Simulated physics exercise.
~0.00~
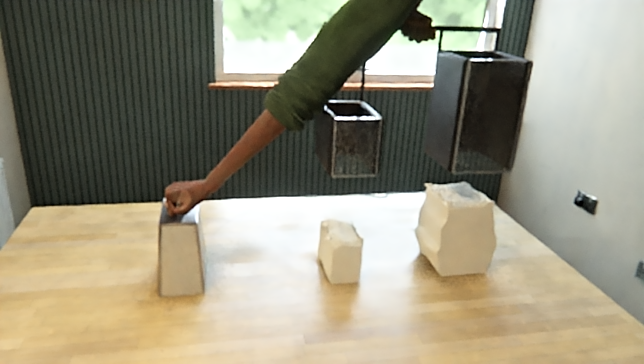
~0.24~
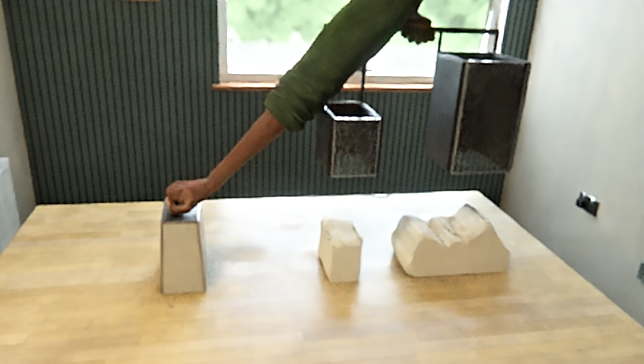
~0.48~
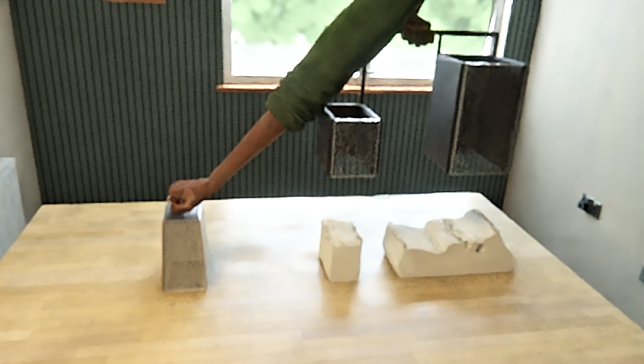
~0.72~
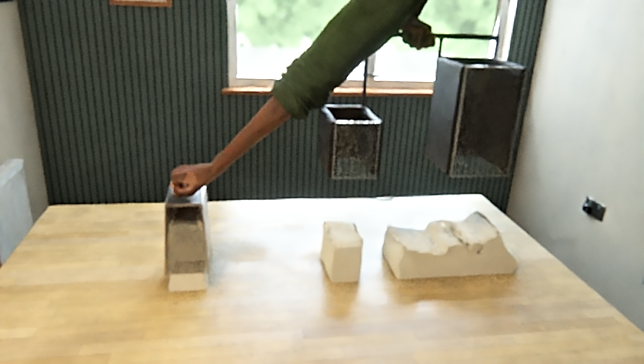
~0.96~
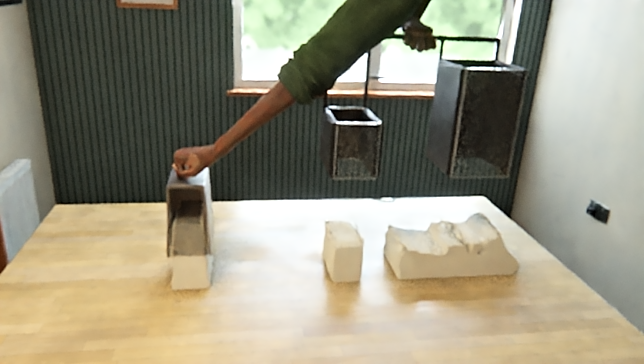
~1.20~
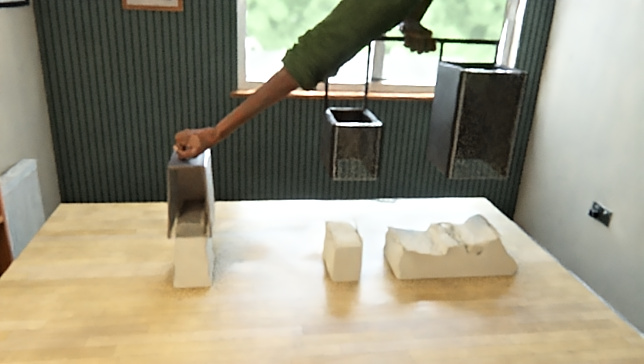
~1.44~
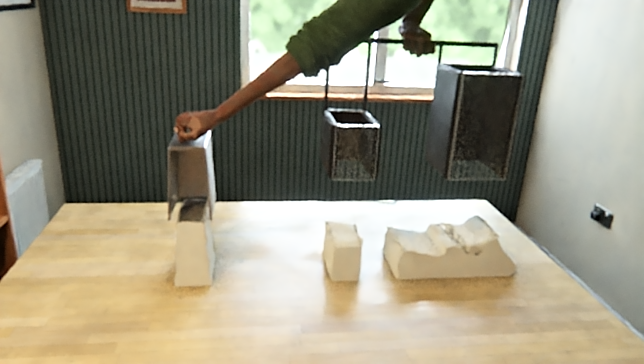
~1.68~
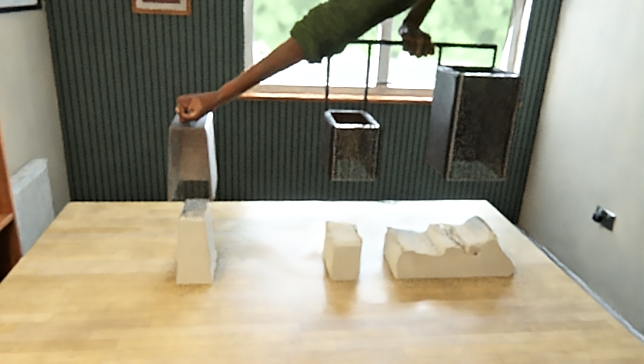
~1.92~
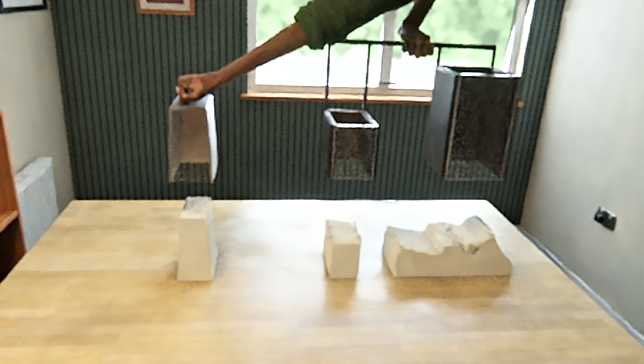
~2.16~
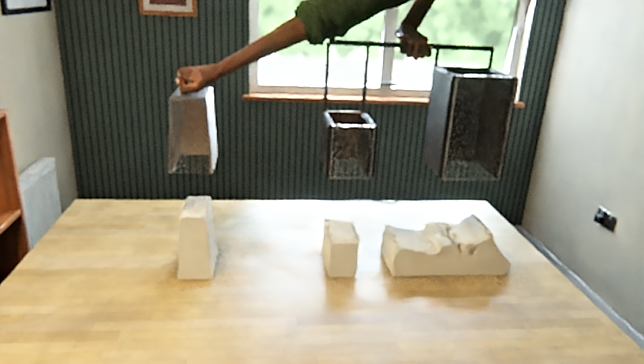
On a wooden table, a hand lifting a tin off pale packed flour, leaving it standing beside a small block and slumped heap.
